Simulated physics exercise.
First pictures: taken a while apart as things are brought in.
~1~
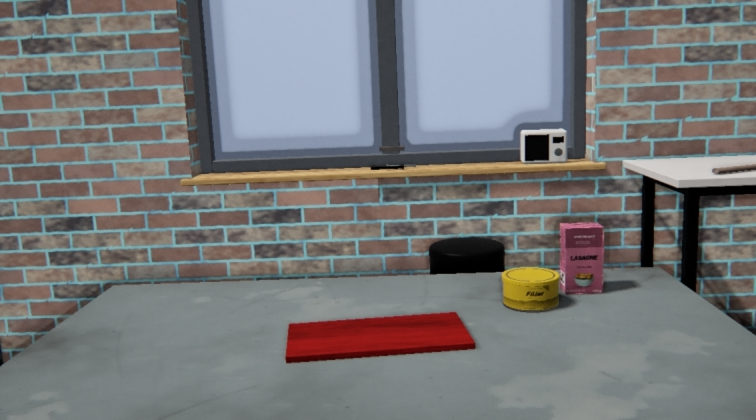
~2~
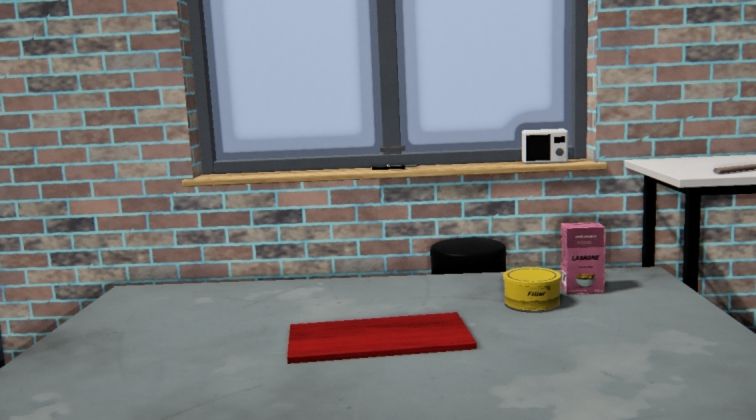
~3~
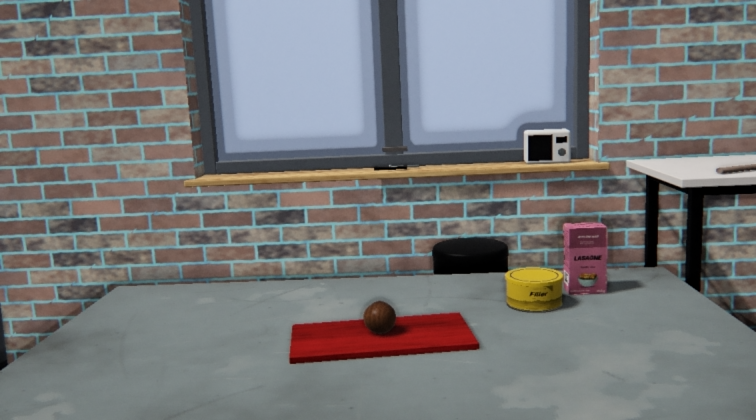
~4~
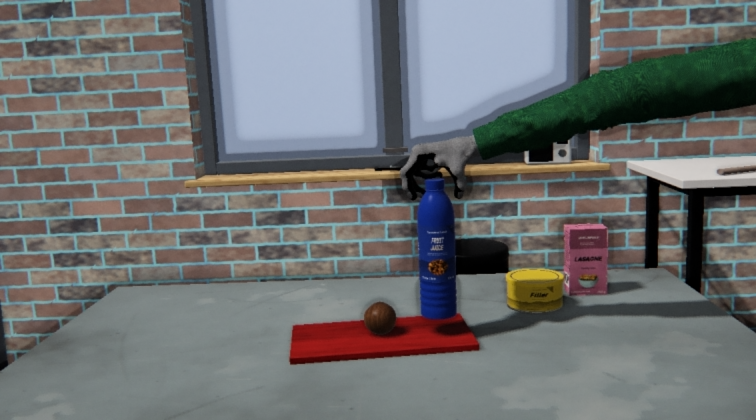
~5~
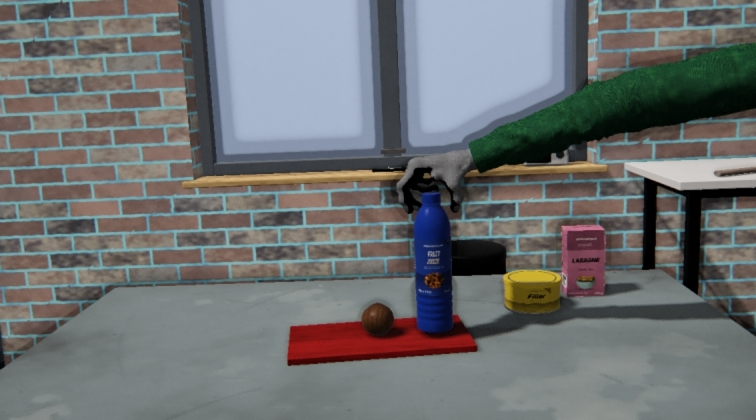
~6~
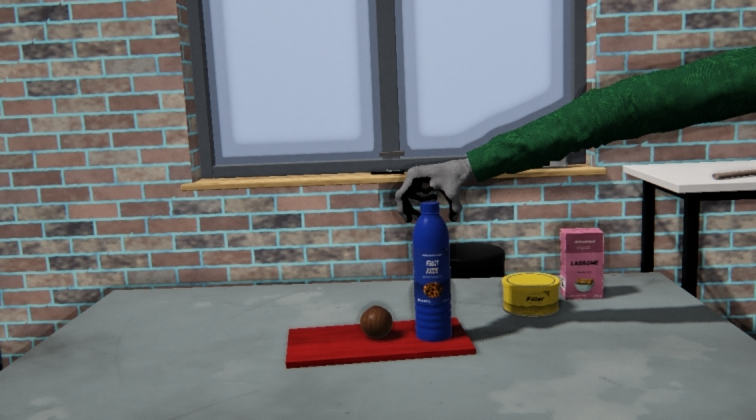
An arm in a green sleeve with a grey hand reaches in from the right over a grey table, seen from the front before a brick wall and window. A red board lies near the middle, with a yellow tin and pink box to its right. A brown onion appears on the board, then the hand lowers a blue bottle beside it, still holding the top.
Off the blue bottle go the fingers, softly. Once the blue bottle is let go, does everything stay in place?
My prediction: Steady.
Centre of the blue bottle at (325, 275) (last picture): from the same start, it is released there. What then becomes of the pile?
Result: Pile standing.
Then, 0.20 s on from there, no change.
Then, 0.50 s on from there, blue bottle resting near (432, 271).
In the end, all 5 unmoved. At the end, from the last picture's camera, blue bottle near (432, 271). The pile stays up.
